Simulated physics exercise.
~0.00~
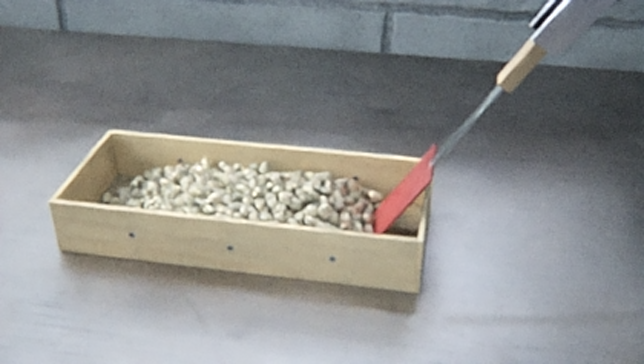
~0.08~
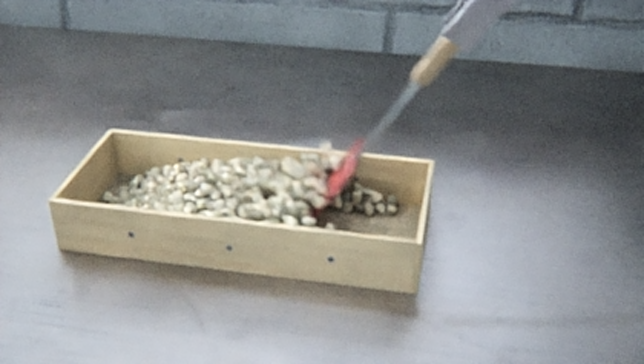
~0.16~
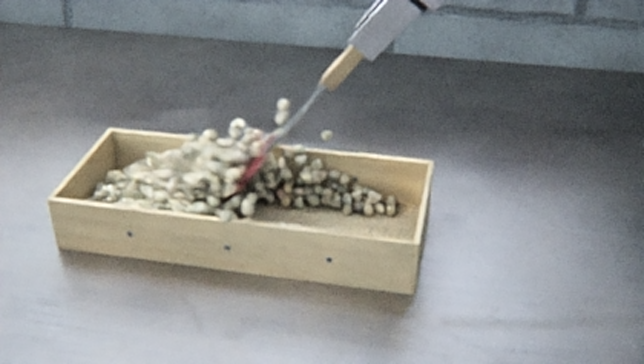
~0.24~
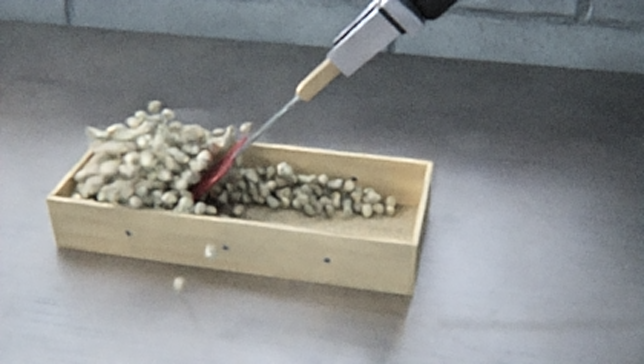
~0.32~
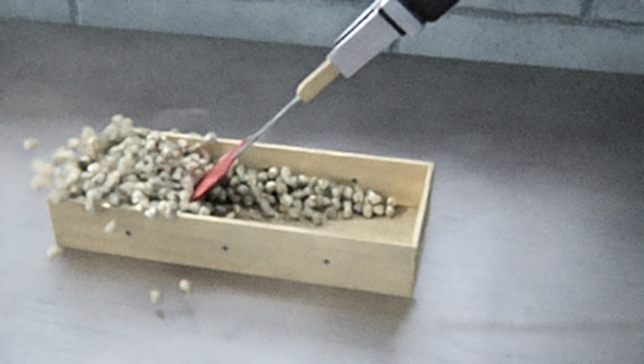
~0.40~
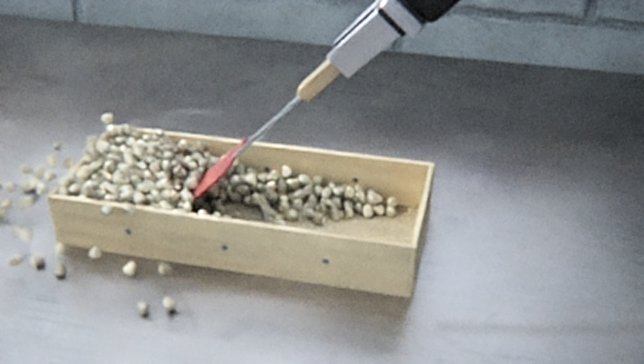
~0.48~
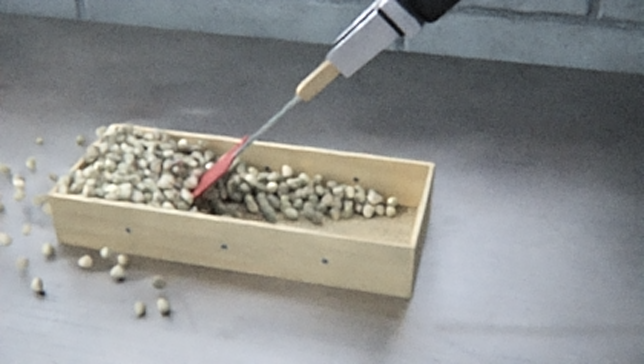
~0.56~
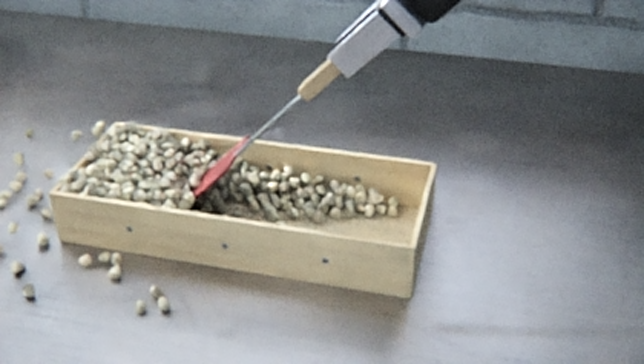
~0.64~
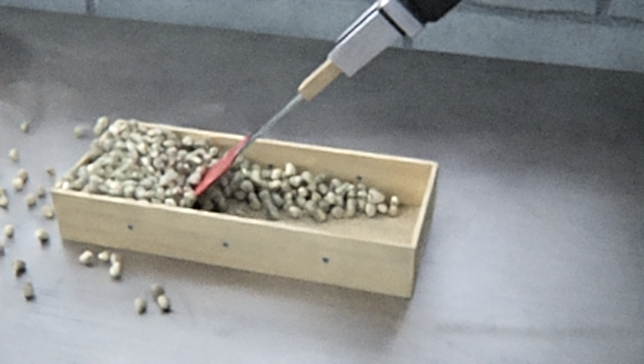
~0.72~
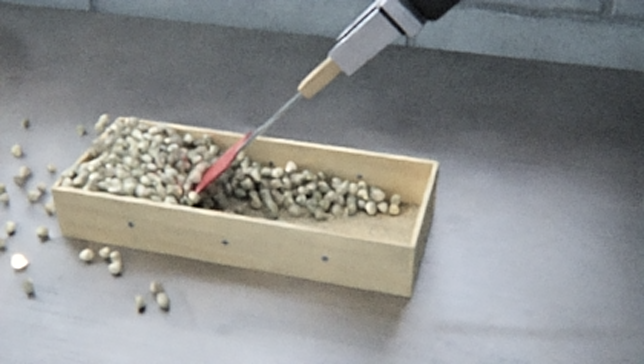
On a grey tabletop by a brick wall, a robotic arm's red turner sweeps pale beans left, spilling some over the tray's end.
